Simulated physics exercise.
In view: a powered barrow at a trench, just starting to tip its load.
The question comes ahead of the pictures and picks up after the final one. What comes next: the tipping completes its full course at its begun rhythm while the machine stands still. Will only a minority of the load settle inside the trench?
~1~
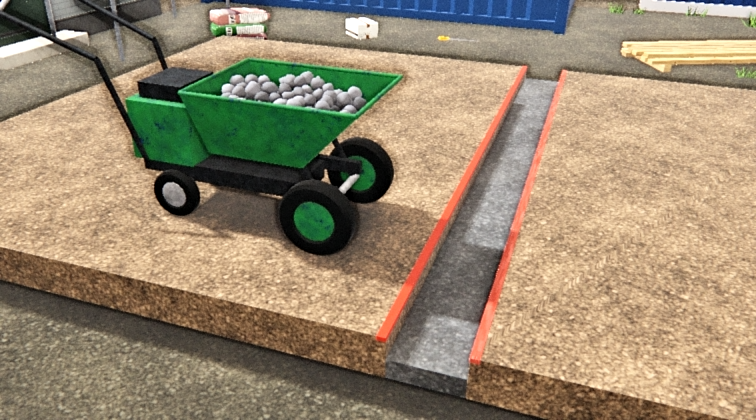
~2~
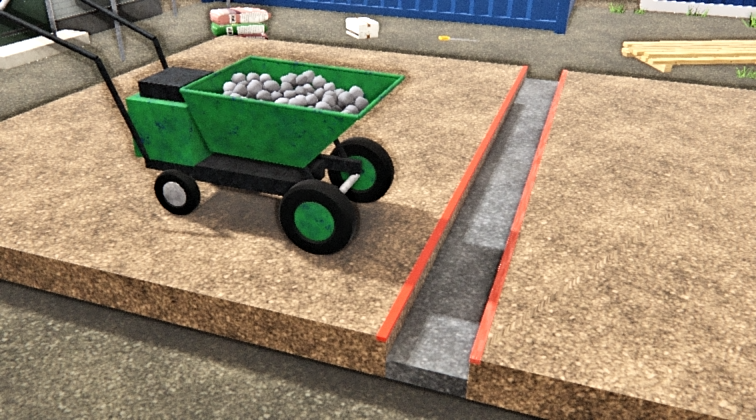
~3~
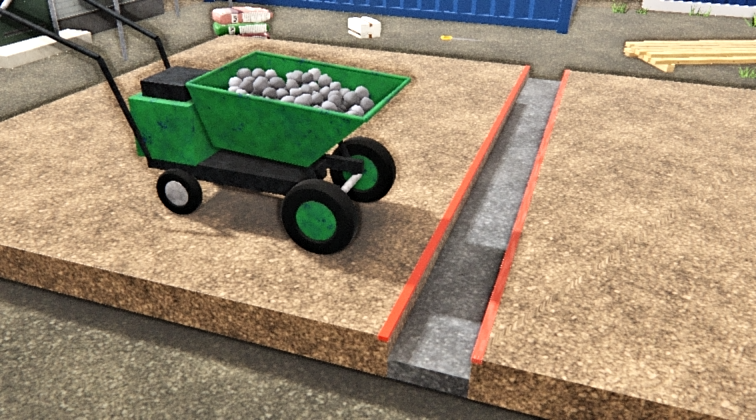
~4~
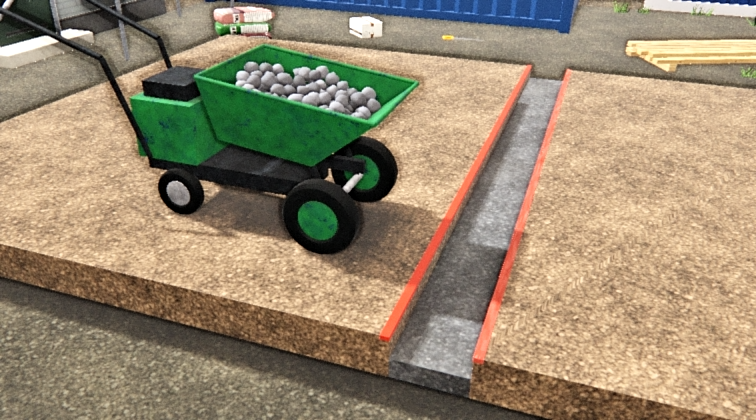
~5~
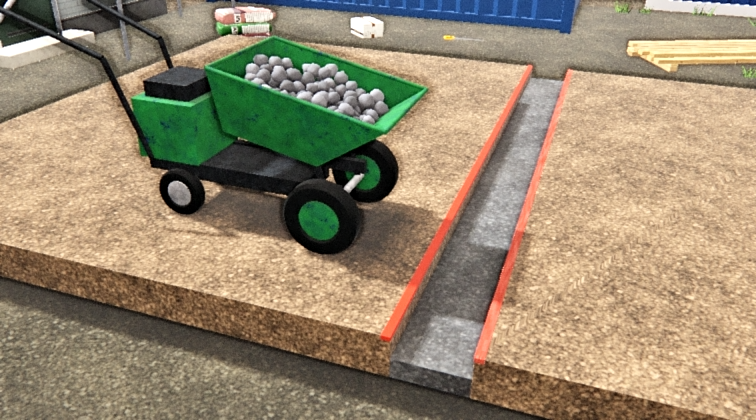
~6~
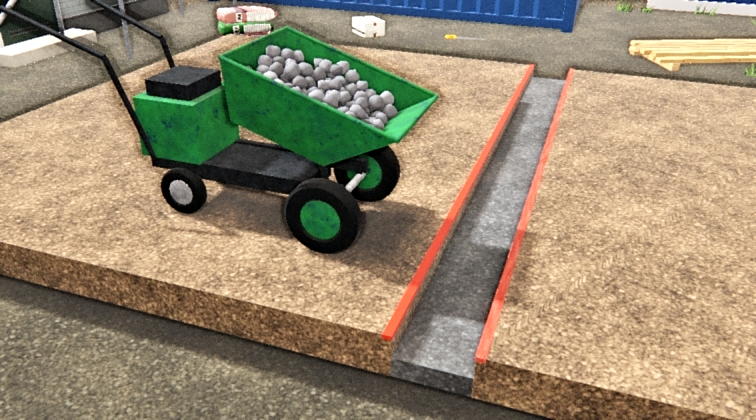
No, over half gets in.
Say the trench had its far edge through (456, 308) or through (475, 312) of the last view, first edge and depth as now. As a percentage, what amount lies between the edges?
I'd put it near 30 in a hundred, then near 50 in a hundred.
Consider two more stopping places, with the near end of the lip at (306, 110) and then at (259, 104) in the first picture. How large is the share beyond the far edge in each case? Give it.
Roughly 0 percent first, then roughly 0 percent.
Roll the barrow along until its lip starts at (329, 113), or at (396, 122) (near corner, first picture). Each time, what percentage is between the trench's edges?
Estimates, in order: 70 % then 30 %.
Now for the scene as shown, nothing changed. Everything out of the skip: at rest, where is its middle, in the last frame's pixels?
I'd put the middle somewhere around (489, 250).
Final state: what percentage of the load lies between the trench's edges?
My estimate is some 70 %.
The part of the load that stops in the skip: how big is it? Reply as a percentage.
Roughly 10 per cent.
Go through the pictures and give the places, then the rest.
Lip of the skip at (356, 117), level; top of the load at (289, 97), round cobbles; first edge of the trench at (402, 298); far edge at (488, 317), the trench over half as wide as the skip, and shallow for its width, in the first frame.
Lip of the skip at (358, 118), level; top of the load at (263, 99), in the second frame.
Lip of the skip at (365, 120), tipped barely; top of the load at (268, 95), in the third frame.
Lip of the skip at (375, 125), tipped a little; top of the load at (275, 91), in the fourth frame.
Lip of the skip at (385, 132), tipped a little; top of the load at (284, 86), in the fifth frame.
Lip of the skip at (397, 141), tipped clearly; top of the load at (283, 77); first edge of the trench at (407, 297); far edge at (494, 316), in the sixth frame.
Soon, skip tipped steeply; all in the skip.
A while on, skip tipped right over; most in the skip; about a quarter in or heaped over the trench; a stray few falling.
Towards the end, skip tipped right over; a small part in the skip; about two thirds in or heaped over the trench; about a quarter beyond it.
Finally, skip tipped right over; a small part in the skip; about two thirds in or heaped over the trench; about a quarter beyond it.
